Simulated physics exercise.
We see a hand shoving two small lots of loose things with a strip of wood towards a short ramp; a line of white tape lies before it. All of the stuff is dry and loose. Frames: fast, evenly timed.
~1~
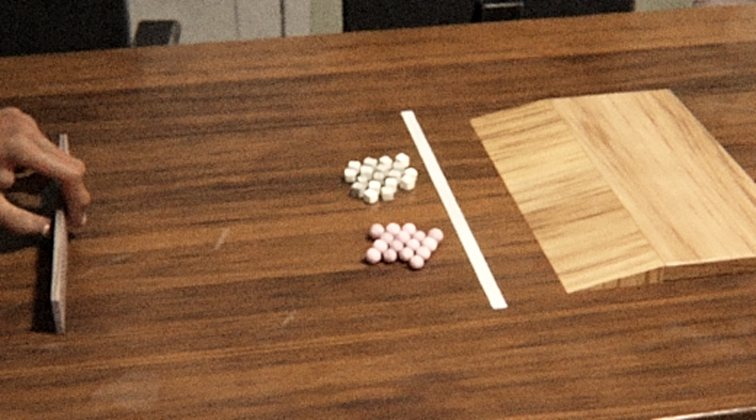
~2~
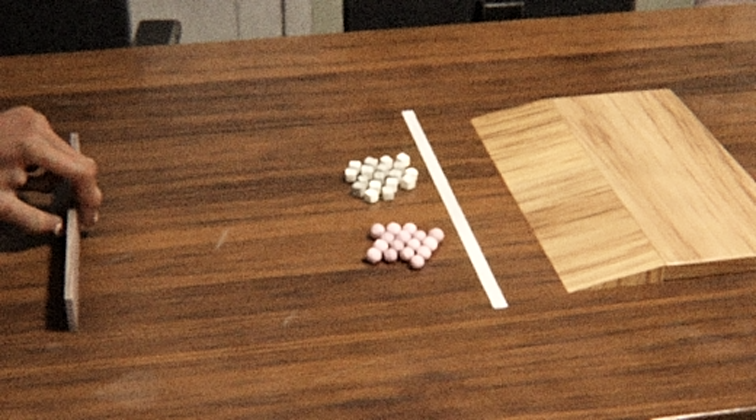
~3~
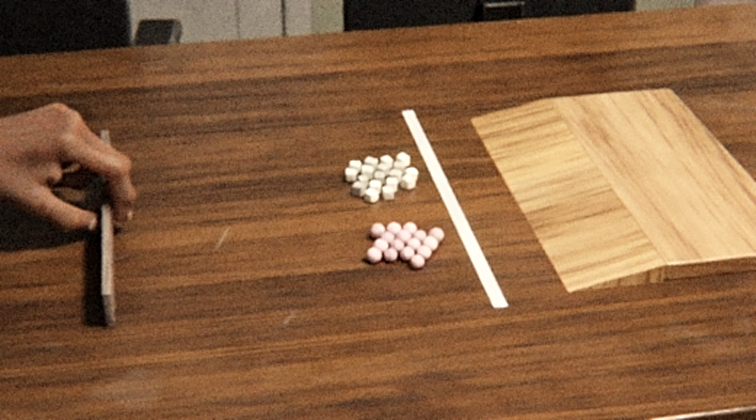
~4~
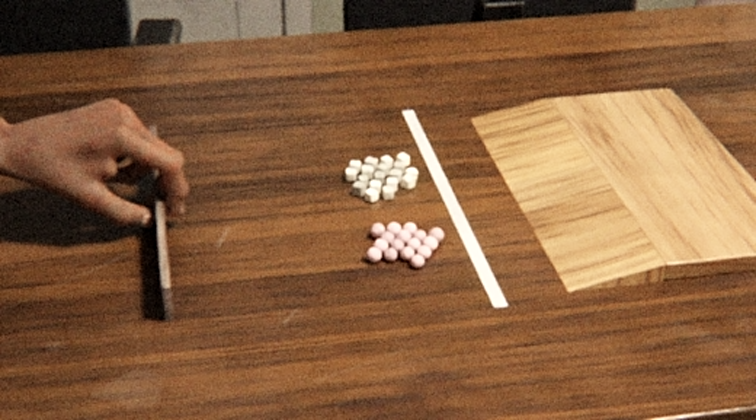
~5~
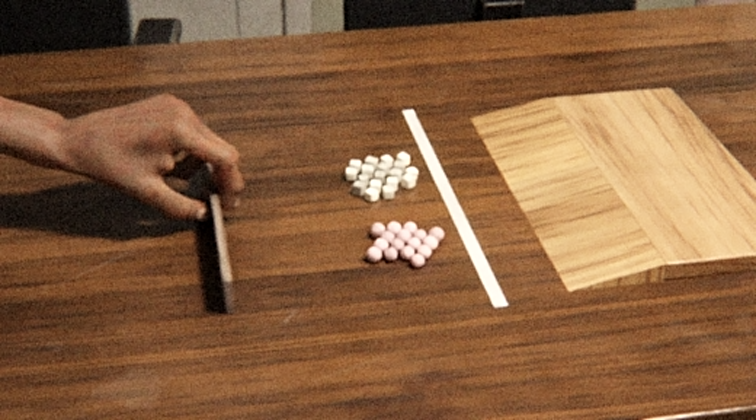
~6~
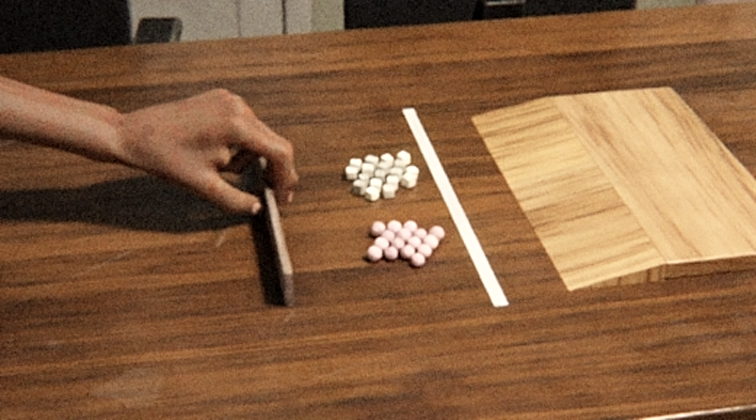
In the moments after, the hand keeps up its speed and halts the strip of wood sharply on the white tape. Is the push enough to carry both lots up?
My prediction: Most likely the front handful manages to climb over at least partly. Most likely the back handful cannot climb over at all.
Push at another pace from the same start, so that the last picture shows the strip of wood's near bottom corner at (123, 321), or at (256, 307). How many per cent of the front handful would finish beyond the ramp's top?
About 0 % the first time, about 70 % the second.
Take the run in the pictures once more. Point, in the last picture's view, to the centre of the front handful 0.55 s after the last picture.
It should be centred around (699, 221).
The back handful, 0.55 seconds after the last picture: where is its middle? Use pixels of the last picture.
Its centre lies close to (507, 155) in the last picture.
Then, 0.12 s later than the last frame, strip of wood still moving, near (377, 176); front handful every one short of the ramp; back handful every one short of the ramp.
Then, 0.27 s later than the last frame, strip of wood stopped at the white tape; front handful roughly half on the ramp, roughly half short of the ramp; back handful about a tenth on the ramp, the larger part short of the ramp.
Then, 0.55 s later than the last frame, strip of wood stopped at the white tape; front handful every one past the top; back handful the larger part on the ramp, roughly a quarter short of the ramp.
When it is over, strip of wood stopped at the white tape; front handful every one past the top; back handful not one past the top, the larger part on the ramp, roughly a quarter short of the ramp.
